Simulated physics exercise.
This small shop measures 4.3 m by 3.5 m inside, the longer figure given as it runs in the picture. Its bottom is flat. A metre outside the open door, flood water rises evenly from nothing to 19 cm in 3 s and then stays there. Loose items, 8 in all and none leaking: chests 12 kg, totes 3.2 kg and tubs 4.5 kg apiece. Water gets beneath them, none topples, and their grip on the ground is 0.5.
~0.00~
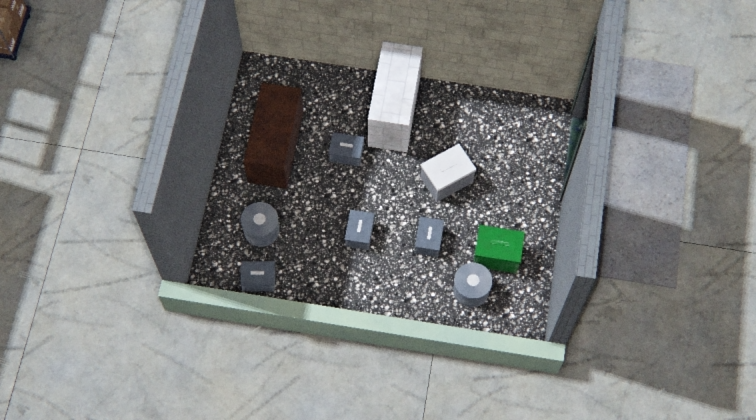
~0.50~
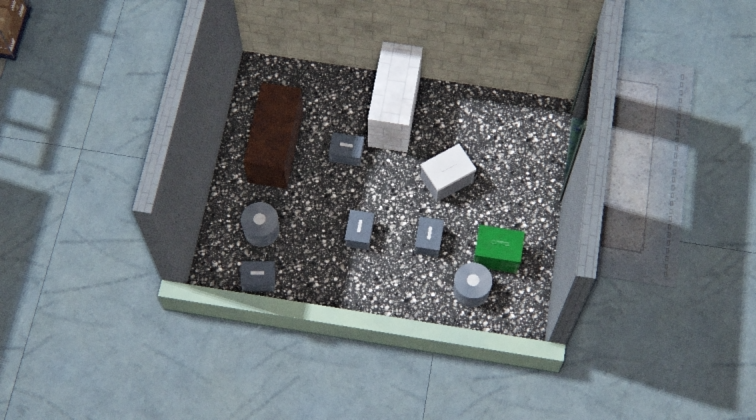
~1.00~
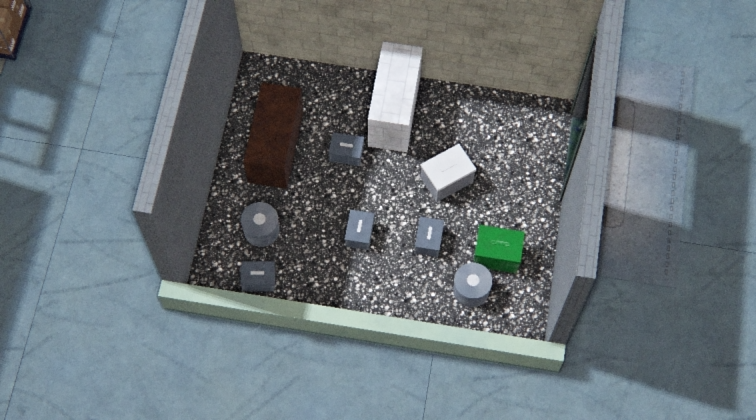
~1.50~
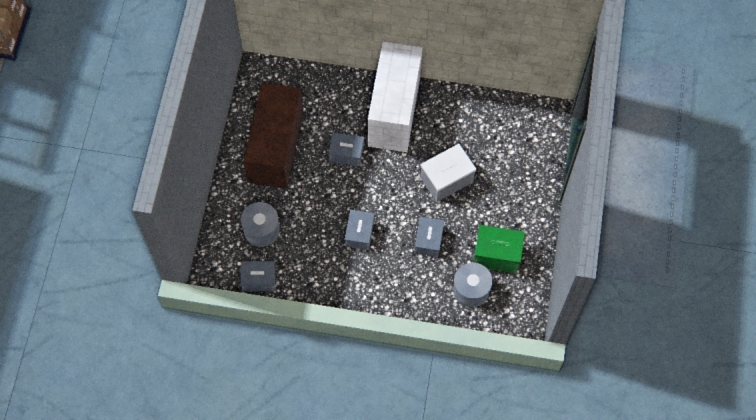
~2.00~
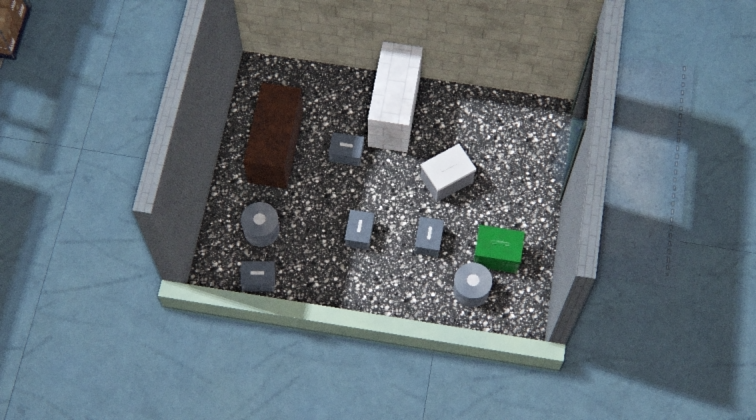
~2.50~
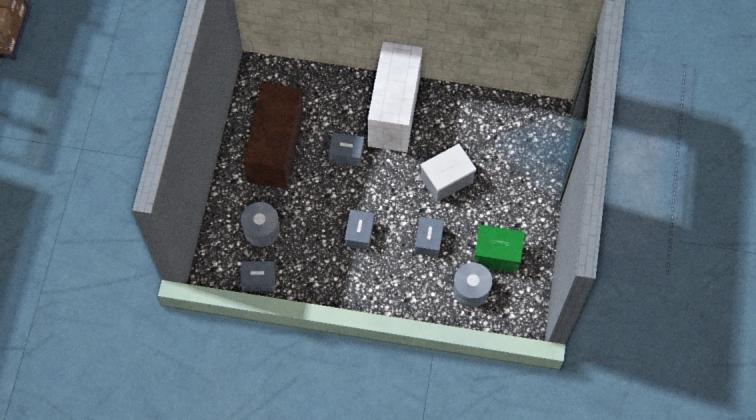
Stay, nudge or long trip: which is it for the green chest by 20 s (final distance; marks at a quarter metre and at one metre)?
Green chest is nudged along.
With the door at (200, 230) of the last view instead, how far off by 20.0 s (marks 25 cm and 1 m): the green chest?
In that case the green chest ends far away.
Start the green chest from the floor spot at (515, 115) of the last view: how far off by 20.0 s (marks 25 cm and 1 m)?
It travels far.
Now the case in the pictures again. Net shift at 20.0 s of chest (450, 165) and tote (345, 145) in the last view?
In turn: 250 cm, 40 cm.
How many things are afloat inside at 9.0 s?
At that moment 5.
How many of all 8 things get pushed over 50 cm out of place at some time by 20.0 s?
8 of them.
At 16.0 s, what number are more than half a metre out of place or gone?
5 of them.
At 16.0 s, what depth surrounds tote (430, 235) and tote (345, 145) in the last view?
About 13 and 10 cm.
After 4.0 s the green chest is near (500, 243), 0.0 m from its start, aground; 0 afloat.
After 9.0 s the green chest is near (500, 243), 0.0 m from its start, aground; 5 afloat.
After 16.0 s the green chest is near (466, 229), 0.4 m from its start, afloat; 8 afloat.
After 20.0 s the green chest is near (487, 280), 0.5 m from its start, afloat; 8 afloat.
